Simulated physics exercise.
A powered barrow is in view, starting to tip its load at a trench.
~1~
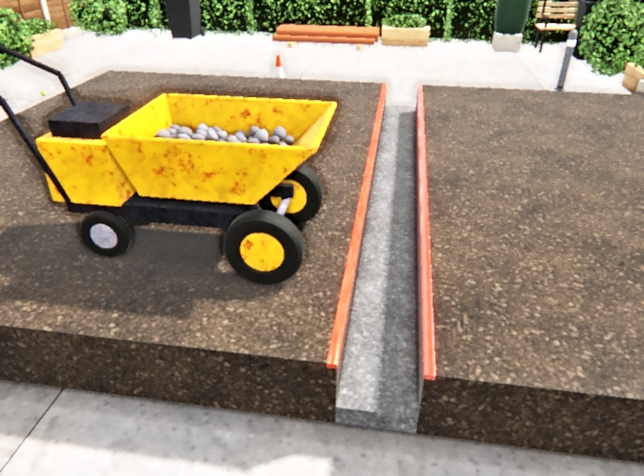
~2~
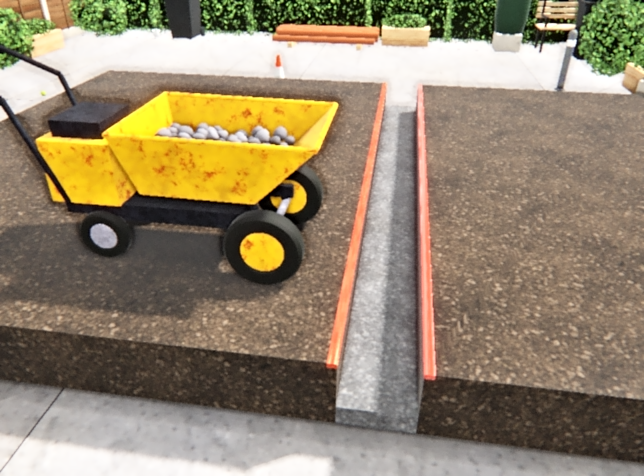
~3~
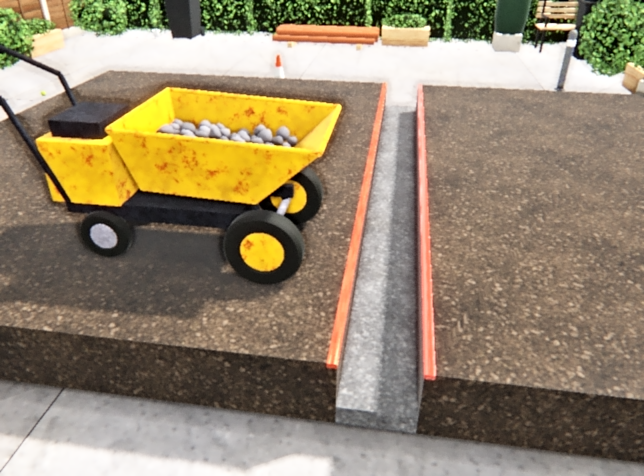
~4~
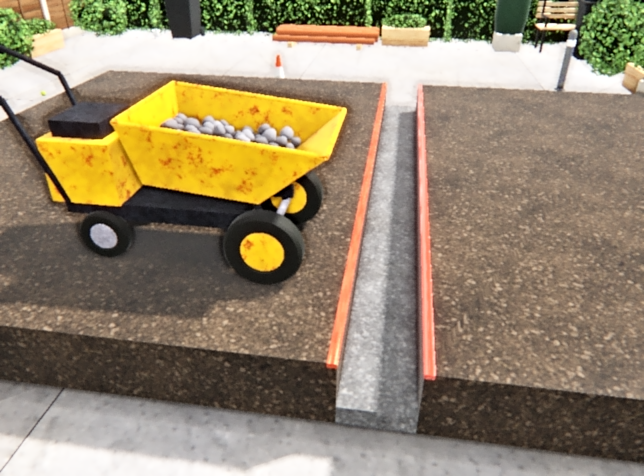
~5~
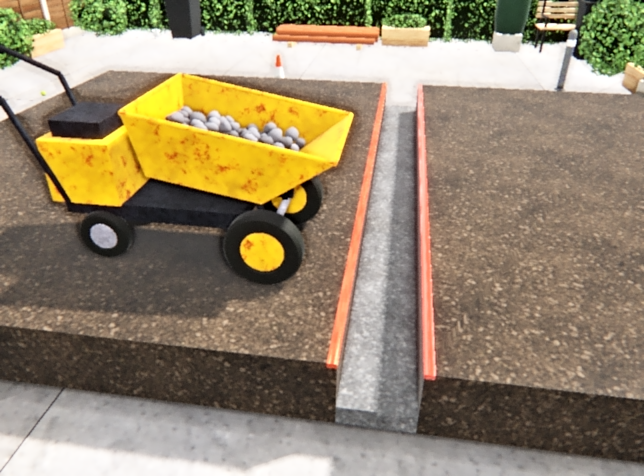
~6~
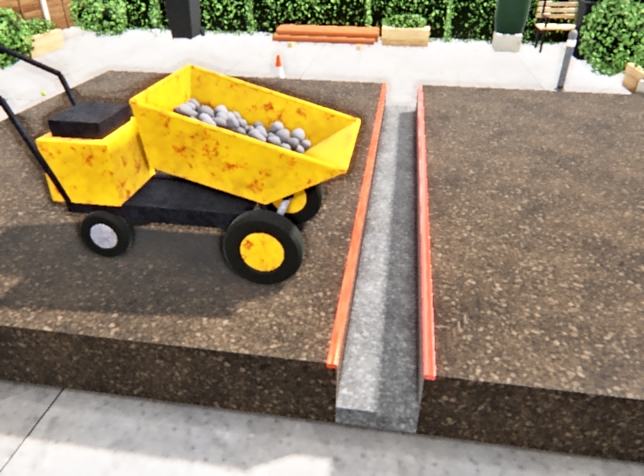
Yellow powered barrow standing beside a narrow trench, its skip of grey cobbles starting level, then gradually tilting toward the right.
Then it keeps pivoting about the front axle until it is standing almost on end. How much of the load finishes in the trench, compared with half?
Most goes in.
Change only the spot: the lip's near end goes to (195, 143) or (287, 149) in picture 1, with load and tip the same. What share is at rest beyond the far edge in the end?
In turn, around 0 per cent and 0 per cent.
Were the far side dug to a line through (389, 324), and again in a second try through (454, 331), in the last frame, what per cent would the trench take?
Lab note: Try one 0 per cent, try two 100 per cent.
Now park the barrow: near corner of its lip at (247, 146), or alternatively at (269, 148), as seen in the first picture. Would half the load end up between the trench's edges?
The bulk, then the bulk.
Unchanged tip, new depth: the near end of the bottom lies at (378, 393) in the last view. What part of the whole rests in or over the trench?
Something close to 70 per cent.
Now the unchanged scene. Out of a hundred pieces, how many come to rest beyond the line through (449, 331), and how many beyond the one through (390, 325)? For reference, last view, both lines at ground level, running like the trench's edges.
The first comes to 20 per cent, the second to 60 per cent.
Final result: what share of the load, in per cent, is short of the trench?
Near 0 in every hundred.
Soon after the last picture, skip tipped steeply; all in the skip.
A little later, skip tipped right over; most in the skip; about a quarter in or heaped over the trench; a stray few beyond it; a stray few falling.
Later still, skip tipped right over; a stray few in the skip; most in or heaped over the trench; about a quarter beyond it.
By the end, skip tipped right over; most in or heaped over the trench; about a quarter beyond it.
